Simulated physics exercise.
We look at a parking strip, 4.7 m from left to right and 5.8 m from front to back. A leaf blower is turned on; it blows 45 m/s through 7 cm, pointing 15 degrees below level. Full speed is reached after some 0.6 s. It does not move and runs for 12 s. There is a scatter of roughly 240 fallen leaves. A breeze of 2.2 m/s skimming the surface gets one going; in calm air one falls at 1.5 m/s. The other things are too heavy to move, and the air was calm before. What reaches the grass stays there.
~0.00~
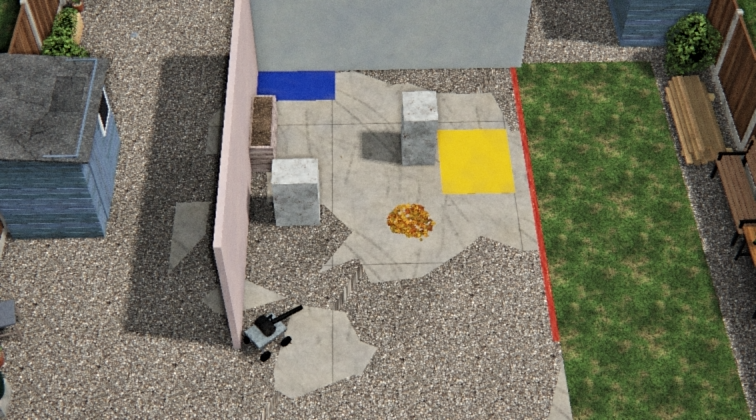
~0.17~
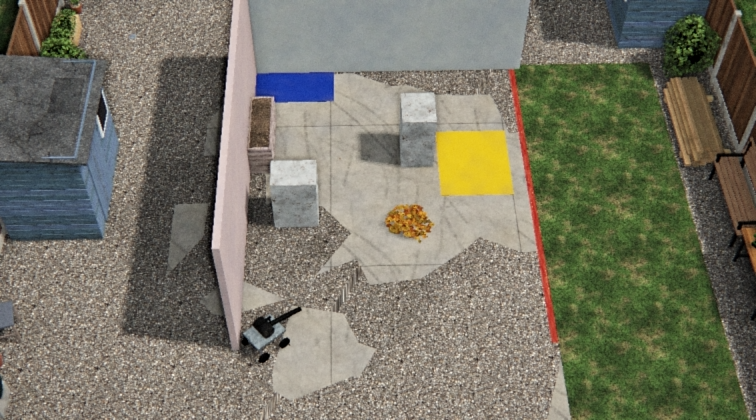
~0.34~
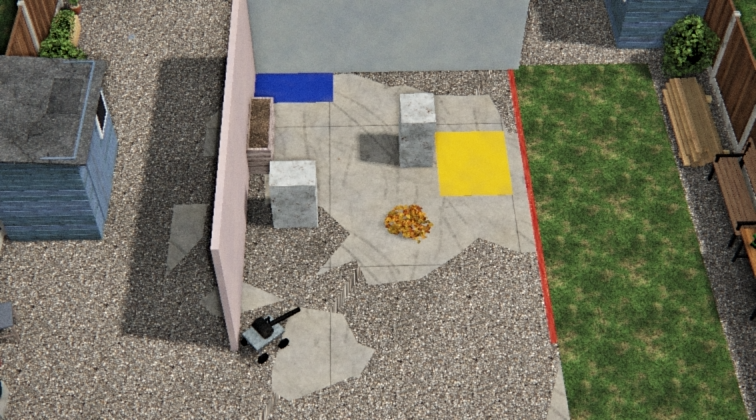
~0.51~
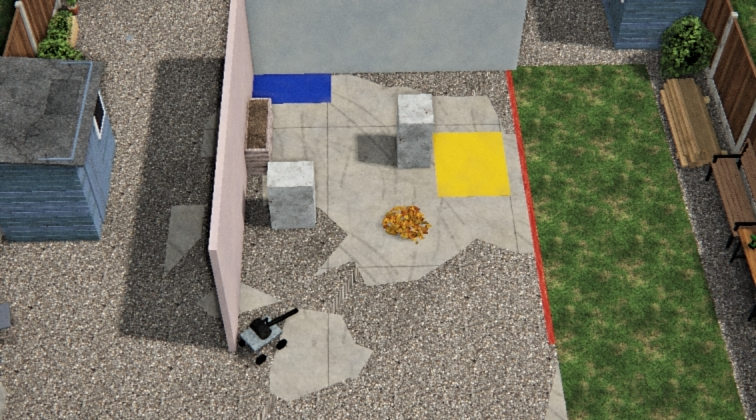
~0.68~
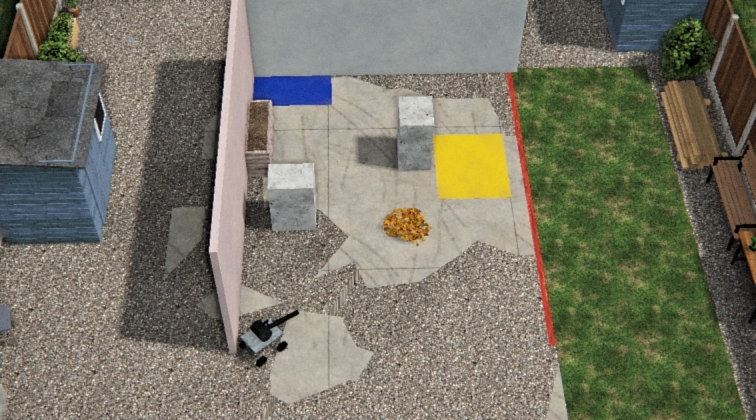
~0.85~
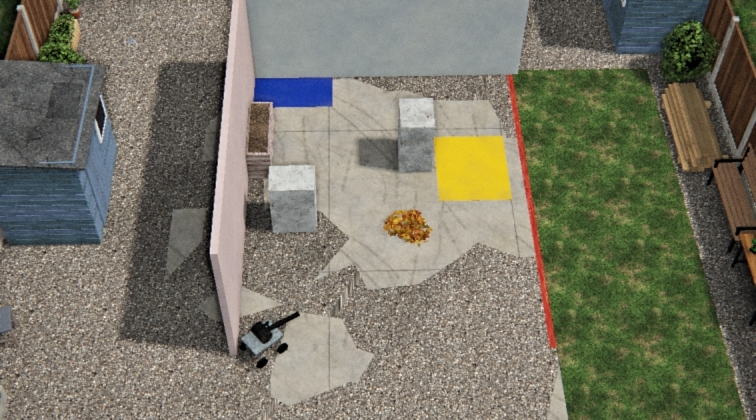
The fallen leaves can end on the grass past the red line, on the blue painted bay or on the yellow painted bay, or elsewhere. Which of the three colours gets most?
The biggest group is at the red one.
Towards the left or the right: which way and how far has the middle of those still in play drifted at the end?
Towards the right, some 2.2 m.
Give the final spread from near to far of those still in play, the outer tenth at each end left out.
Roughly 1.2 m.
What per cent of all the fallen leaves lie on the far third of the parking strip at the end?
About 15 %.
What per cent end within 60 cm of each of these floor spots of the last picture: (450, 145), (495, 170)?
In turn about 15 %, 2 %.
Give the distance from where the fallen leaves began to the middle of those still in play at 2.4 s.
About 2.4 m.
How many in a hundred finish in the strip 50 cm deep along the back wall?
About 0 %.
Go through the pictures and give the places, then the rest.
The middle of the fallen leaves is near (410, 223), none has stirred yet and the mouth of the leaf blower is at (302, 307), in the first frame.
The middle of the fallen leaves is near (409, 222), none has stirred yet, the yellow painted bay is centred on (474, 162), the blue painted bay is centred on (295, 87) and the red line is centred on (534, 191), in the second frame.
The middle of the fallen leaves is near (408, 222), none has stirred yet, the top of a bin is at (418, 108) and the top of a bin is at (292, 173), in the third frame.
The middle of the fallen leaves is near (406, 223) and none has stirred yet, in the fourth frame.
The middle of the fallen leaves is near (406, 225) and none has stirred yet, in the fifth frame.
The middle of the fallen leaves is near (411, 228), the farthest in sight from the leaf blower is at (418, 213) and about 15 % have left their places, in the sixth frame.
After 2.4 s, 72 % are on the move or not yet settled, 41 % are on the yellow painted bay, 0 % on the blue painted bay and 26 % on the grass past the red line; the middle of those still in play is near (500, 147).
After 3.8 s, 38 % are on the move or not yet settled, 18 % are on the yellow painted bay, 0 % on the blue painted bay and 44 % on the grass past the red line; the middle of those still in play is near (526, 142).
After 6.6 s, 24 % are on the move or not yet settled, 20 % are on the yellow painted bay, 0 % on the blue painted bay and 52 % on the grass past the red line; the middle of those still in play is near (524, 139).
After 12.0 s, at the end, 17 % are on the yellow painted bay, 0 % on the blue painted bay and 55 % on the grass past the red line; the middle of those still in play is near (524, 138).
